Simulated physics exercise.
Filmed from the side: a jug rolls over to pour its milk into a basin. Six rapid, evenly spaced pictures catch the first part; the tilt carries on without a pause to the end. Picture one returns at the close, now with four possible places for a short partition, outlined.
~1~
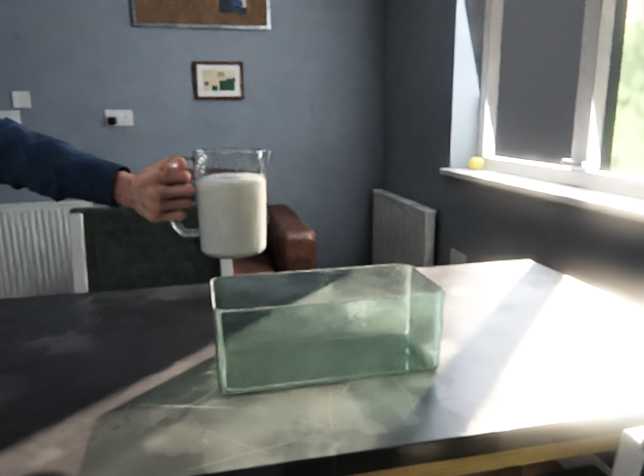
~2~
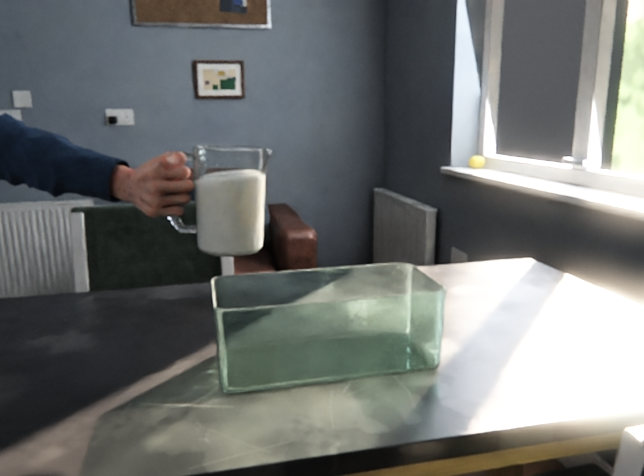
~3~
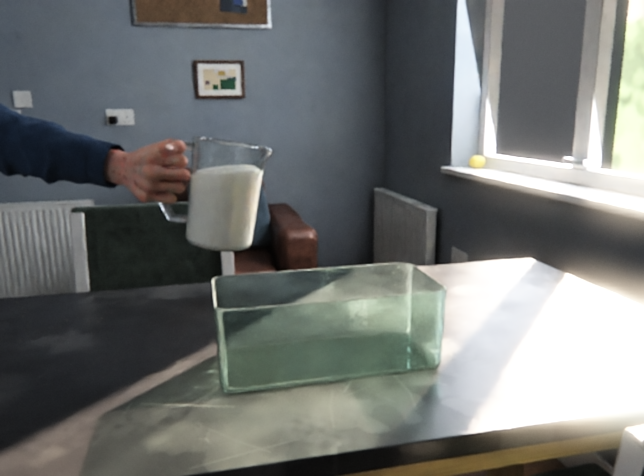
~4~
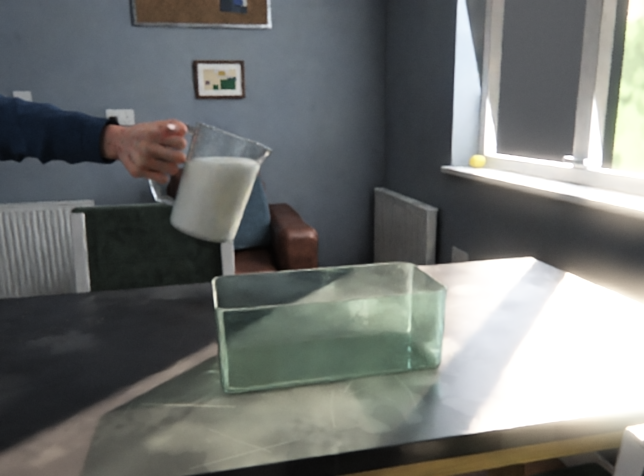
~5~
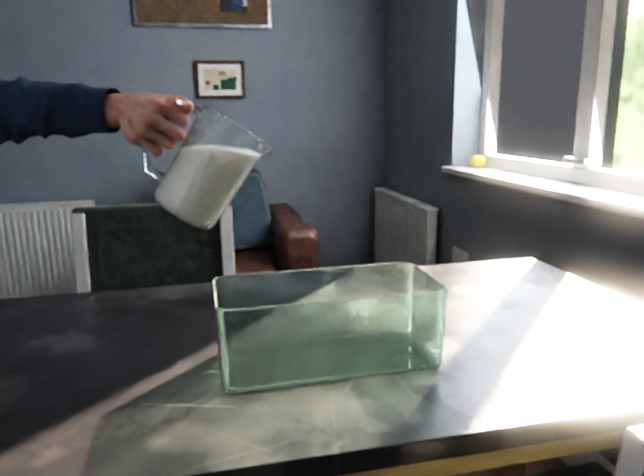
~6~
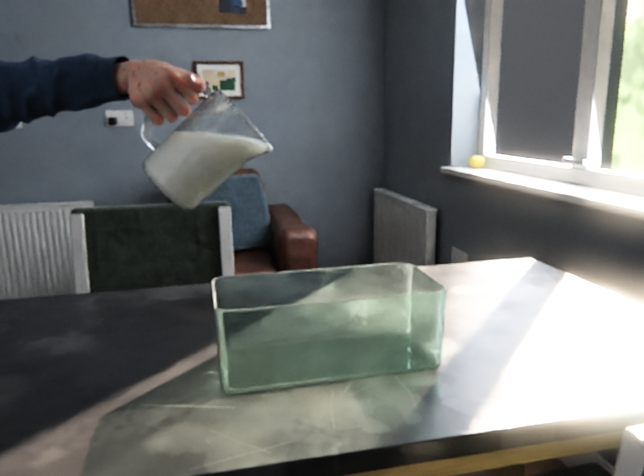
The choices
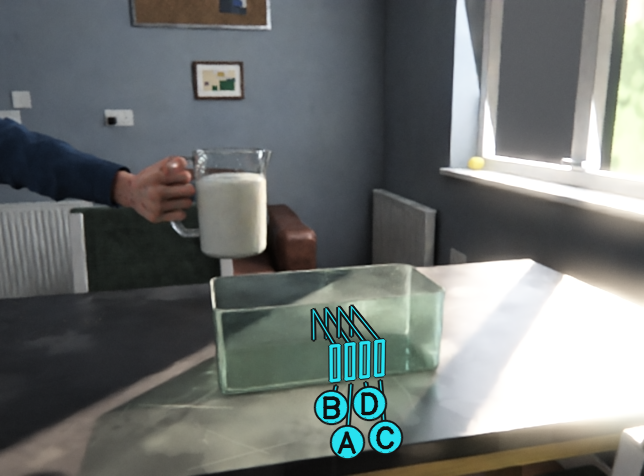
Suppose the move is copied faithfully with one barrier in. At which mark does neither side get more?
C works best here.
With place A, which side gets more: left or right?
The right side.
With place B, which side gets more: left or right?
The right one.
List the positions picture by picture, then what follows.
The first picture shows upright, lip at (271, 152); basin from (220, 392) to (438, 367); nothing has left yet.
The second picture shows tipped about 2°, lip at (272, 151); nothing has left yet.
The third picture shows tipped about 9°, lip at (272, 151); nothing has left yet.
The fourth picture shows tipped about 20°, lip at (271, 150); nothing has left yet.
The fifth picture shows tipped about 34°, lip at (271, 150); nothing has left yet.
The sixth picture shows tipped about 49°, lip at (270, 150); nothing has left yet.
In cyan, A at (350, 384); B at (336, 386); C at (380, 381); D at (365, 382).
With A, about 10 % ends left of the wall and 85 % right of it; 5 % is lost outside.
With B, about 8 % ends left of the wall and 87 % right of it; 5 % is lost outside.
With C, about 48 % ends left of the wall and 46 % right of it; 6 % is lost outside.
With D, about 21 % ends left of the wall and 75 % right of it; 4 % is lost outside.
